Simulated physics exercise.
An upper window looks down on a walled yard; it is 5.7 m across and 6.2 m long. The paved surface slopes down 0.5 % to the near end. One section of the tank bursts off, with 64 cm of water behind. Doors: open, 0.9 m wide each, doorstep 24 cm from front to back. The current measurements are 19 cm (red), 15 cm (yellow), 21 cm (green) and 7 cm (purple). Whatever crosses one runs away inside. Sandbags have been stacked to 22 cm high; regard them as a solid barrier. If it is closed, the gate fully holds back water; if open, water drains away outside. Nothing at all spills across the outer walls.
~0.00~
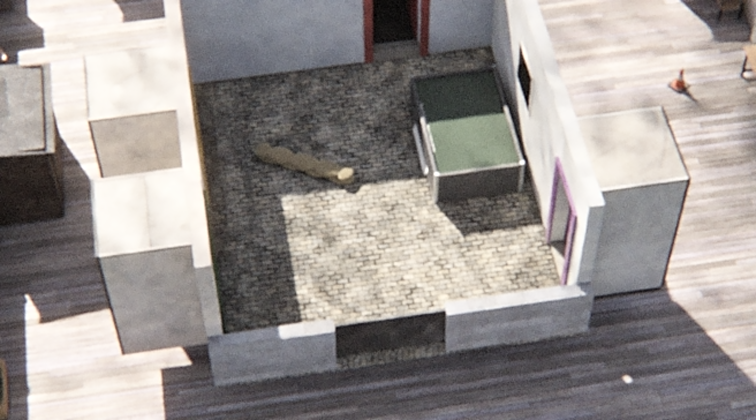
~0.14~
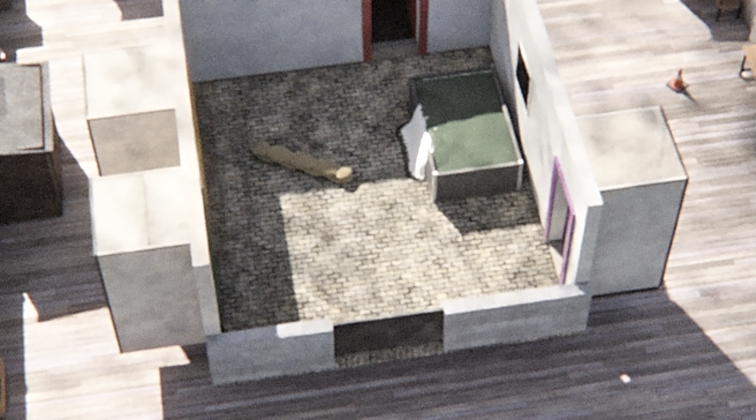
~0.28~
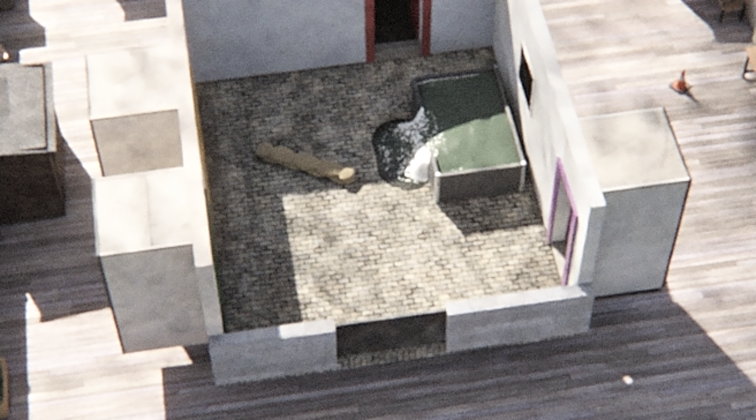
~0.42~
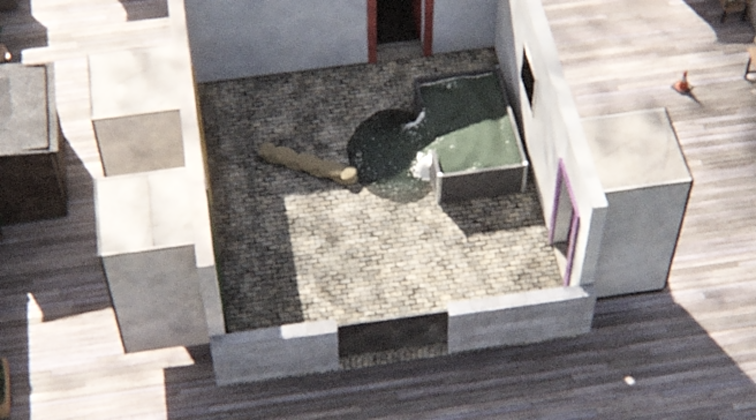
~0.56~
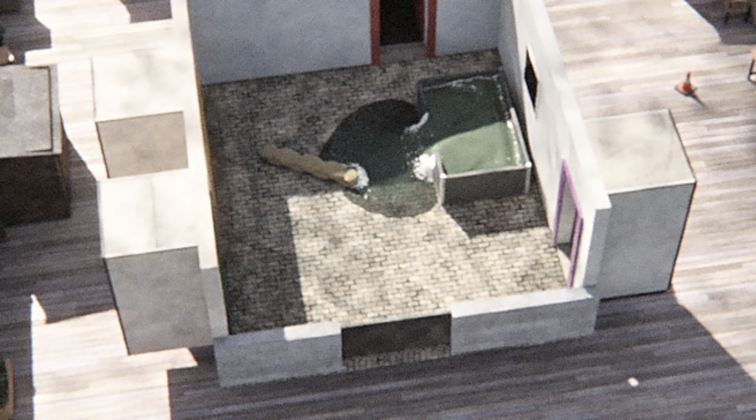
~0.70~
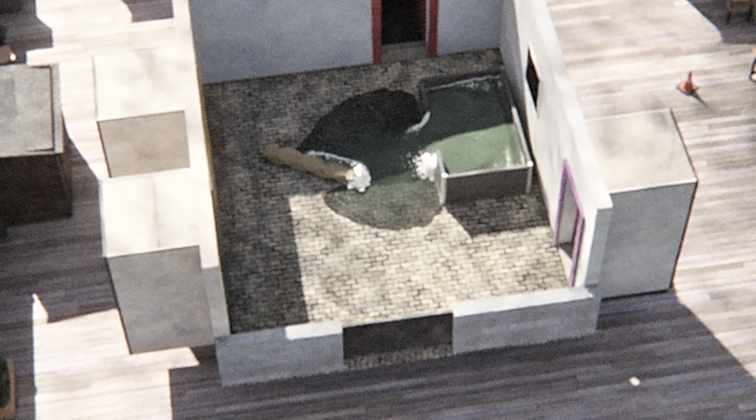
A walled, paved yard sat in view with a tank of green water on its right, then the tank's left side burst open and water poured out, spreading leftward across the paving and around a log.
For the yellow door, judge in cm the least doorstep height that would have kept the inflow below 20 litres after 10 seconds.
A doorstep of about 6 cm.
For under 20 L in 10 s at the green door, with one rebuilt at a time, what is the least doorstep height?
For the green door, about 9.0 cm.
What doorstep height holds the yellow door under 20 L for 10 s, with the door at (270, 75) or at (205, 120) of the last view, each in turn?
Around 17 and 21 cm respectively.
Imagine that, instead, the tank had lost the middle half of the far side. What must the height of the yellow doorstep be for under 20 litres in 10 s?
Minimum height: Approx. 7.5 cm.
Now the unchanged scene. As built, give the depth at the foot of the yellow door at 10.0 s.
It comes to about 5.5 centimetres deep.
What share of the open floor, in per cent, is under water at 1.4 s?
Wet share: Near 30 %.
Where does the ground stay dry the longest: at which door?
That would be the purple door.
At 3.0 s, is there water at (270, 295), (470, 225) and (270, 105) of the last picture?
First wet through, second bone-dry, third wet through.
After 1.4 s water covers 30 % of the floor, deepest (34 cm) near (356, 173); it has not reached the yellow door.
After 3.0 s water covers 55 % of the floor, deepest (28 cm) near (253, 102); 8 cm at the yellow door, 0 litres in over its 15 cm doorstep.
After 10.0 s water covers 95 % of the floor, deepest (16 cm) near (507, 201); 6 cm at the yellow door, 0 litres in over its 15 cm doorstep.
At the yellow door as built, the water arrived by 2.2 s and peaked near 11 cm at 4.4 s.
Run again over the same 10 s with other heights there, 27 litres in over 5.5 cm, 9 litres over 7.5 cm. The limit of 20 litres is kept from about 6 cm up.
